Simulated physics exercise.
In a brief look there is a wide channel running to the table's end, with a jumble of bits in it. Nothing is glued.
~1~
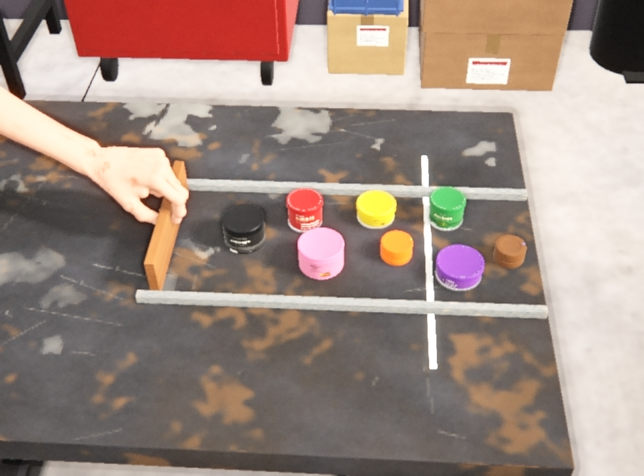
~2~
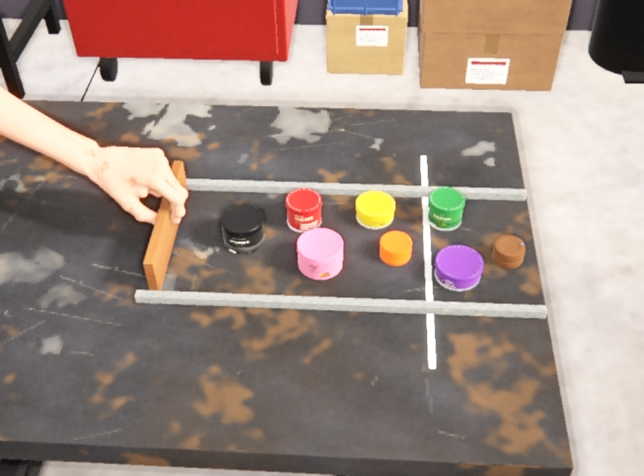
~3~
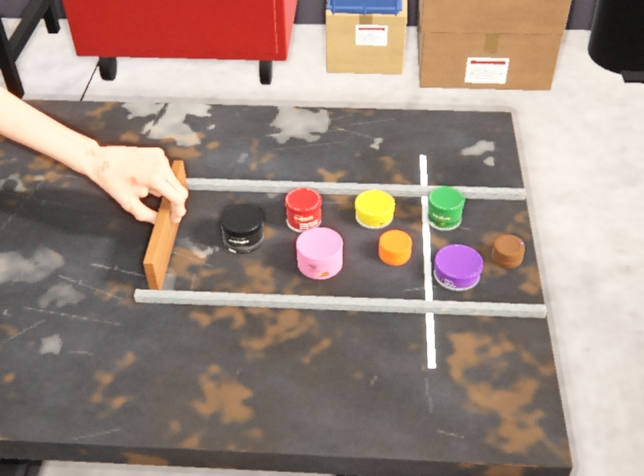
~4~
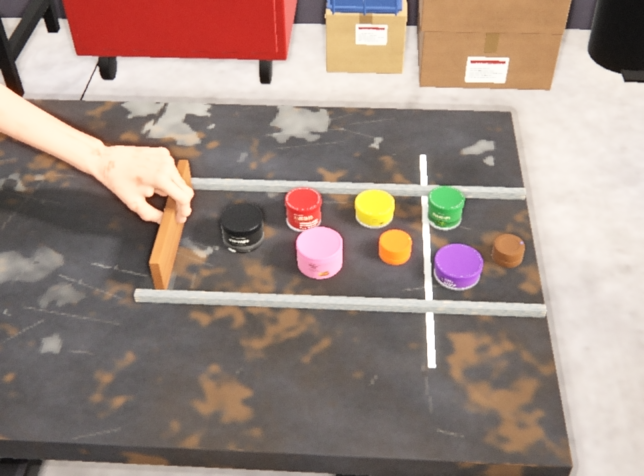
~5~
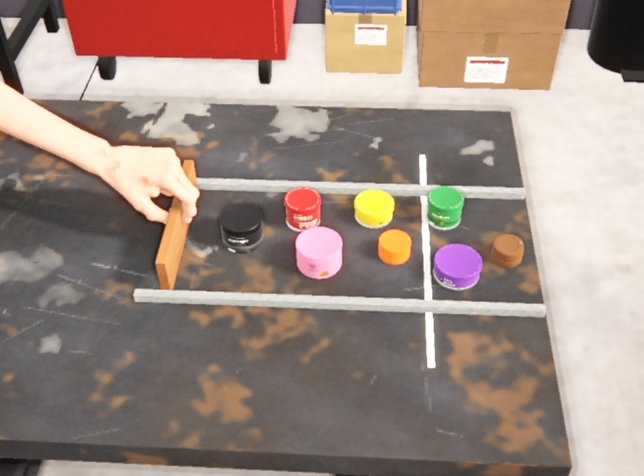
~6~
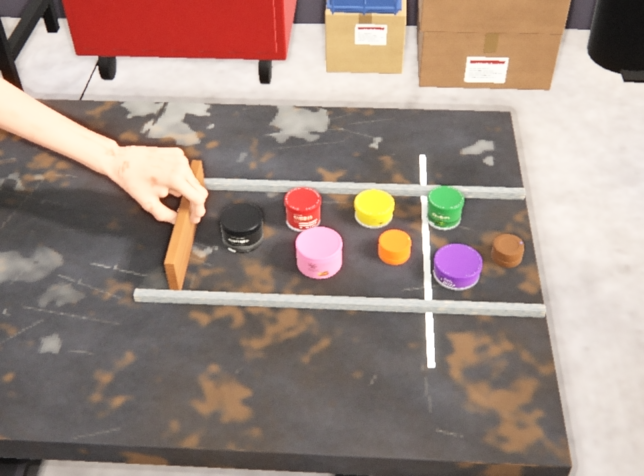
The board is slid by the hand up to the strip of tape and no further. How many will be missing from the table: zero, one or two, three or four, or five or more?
So the count of drops is nil, nothing goes.
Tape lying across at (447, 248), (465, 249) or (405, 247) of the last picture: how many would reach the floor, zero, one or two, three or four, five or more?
Tape one gives not one, tape two gives 1 or 2, and tape three gives not one.
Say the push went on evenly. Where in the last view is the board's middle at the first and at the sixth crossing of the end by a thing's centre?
At (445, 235) for the first, at (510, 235) for the sixth.
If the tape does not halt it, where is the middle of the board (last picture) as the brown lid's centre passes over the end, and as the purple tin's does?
Near (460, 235) and (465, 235).
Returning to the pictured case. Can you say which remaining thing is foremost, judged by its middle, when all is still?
The green tin.
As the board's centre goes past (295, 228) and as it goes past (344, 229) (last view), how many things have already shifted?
The first number is 3, the next one 5.
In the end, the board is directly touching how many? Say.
Result: 3 in all.
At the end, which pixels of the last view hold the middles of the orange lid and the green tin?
Final positions - orange lid around (477, 256), green tin around (514, 208).
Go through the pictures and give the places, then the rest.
Brown lid (510, 252); purple tin (459, 268); green tin (447, 209); board (168, 224); tape (428, 249), in the first frame.
Purple tin (458, 268); red pot (304, 211), in the second frame.
Green tin (445, 209); board (167, 224), in the third frame.
Brown lid (508, 251); pink tub (320, 253), in the fourth frame.
Purple tin (457, 267); orange lid (394, 248), in the fifth frame.
Brown lid (508, 251); purple tin (457, 267); green tin (445, 208); board (187, 224); tape (426, 248), in the sixth frame.
A little later, none off yet; brown lid at rest near (508, 251); purple tin at rest near (457, 267); green tin at rest near (445, 208).
Next, none off yet; brown lid at rest near (508, 251); purple tin moving near (468, 271); green tin shifted about its own width near (473, 208).
When it is over, the number that fall off is zero.
